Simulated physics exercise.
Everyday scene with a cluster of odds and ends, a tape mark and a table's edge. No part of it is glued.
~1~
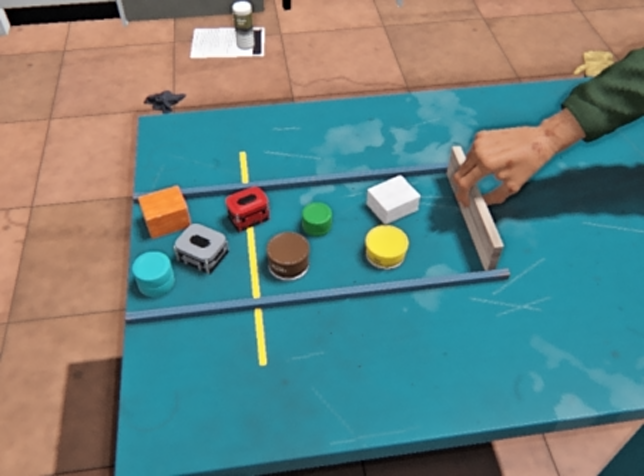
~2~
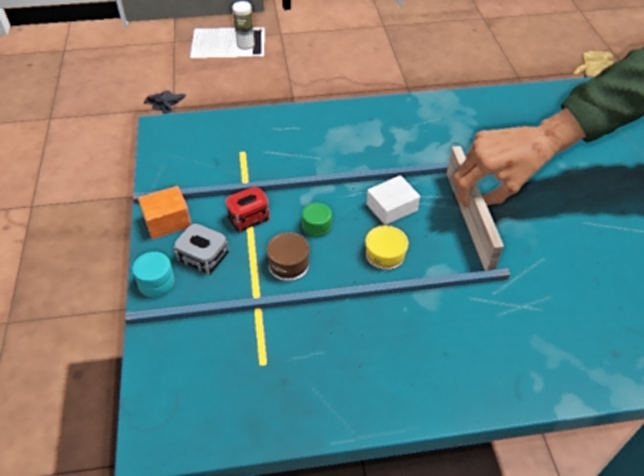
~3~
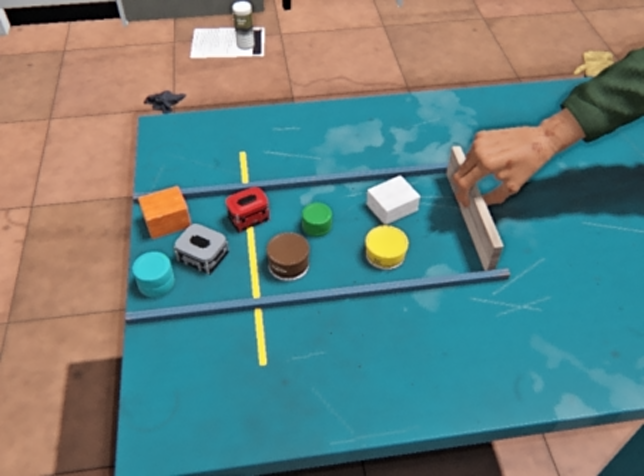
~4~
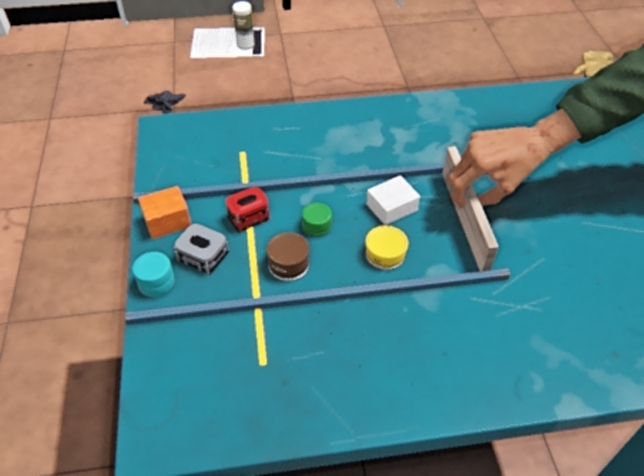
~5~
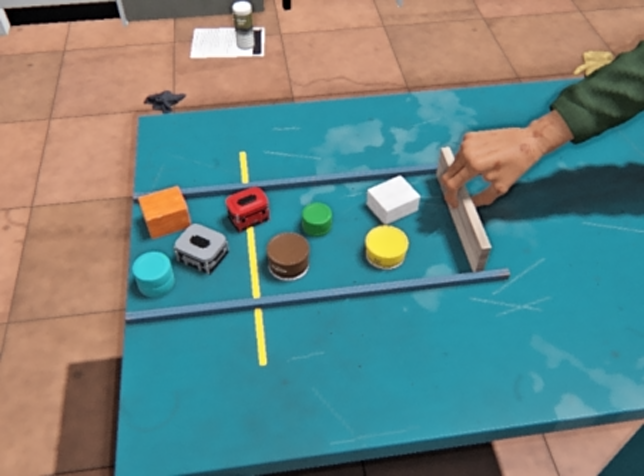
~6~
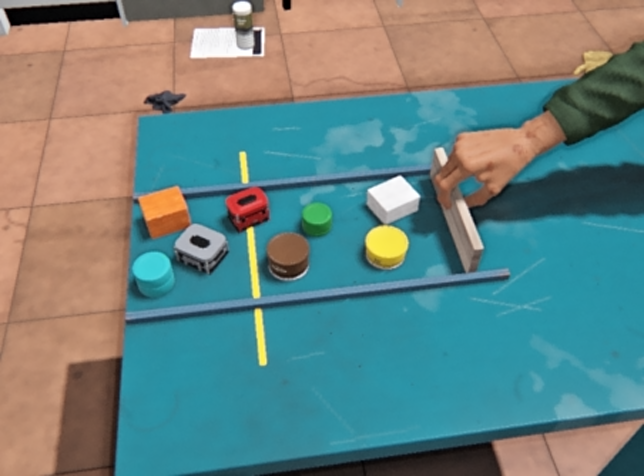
A hand held a board upright on a blue table and slid it slightly left between two rails, while the small coloured blocks, lids and tins around the yellow tape mark stayed still.
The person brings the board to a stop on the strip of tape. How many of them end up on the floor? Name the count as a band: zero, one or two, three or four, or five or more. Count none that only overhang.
The count falls in the zero band.
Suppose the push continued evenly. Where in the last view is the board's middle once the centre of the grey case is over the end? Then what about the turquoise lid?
The grey case gives roughly (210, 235), the turquoise lid roughly (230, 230).
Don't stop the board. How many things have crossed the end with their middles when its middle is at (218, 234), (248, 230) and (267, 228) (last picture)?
Respectively 2, 0 and 0.
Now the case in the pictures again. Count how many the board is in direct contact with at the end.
At rest, 3 are in contact.
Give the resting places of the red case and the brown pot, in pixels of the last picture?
Approximately (188, 213) for one, approximately (190, 271) for the other.
Soon after, none off yet; turquoise lid at rest near (154, 275); orange block at rest near (165, 213); grey case at rest near (202, 249).
In the end, the number that fall off is zero.
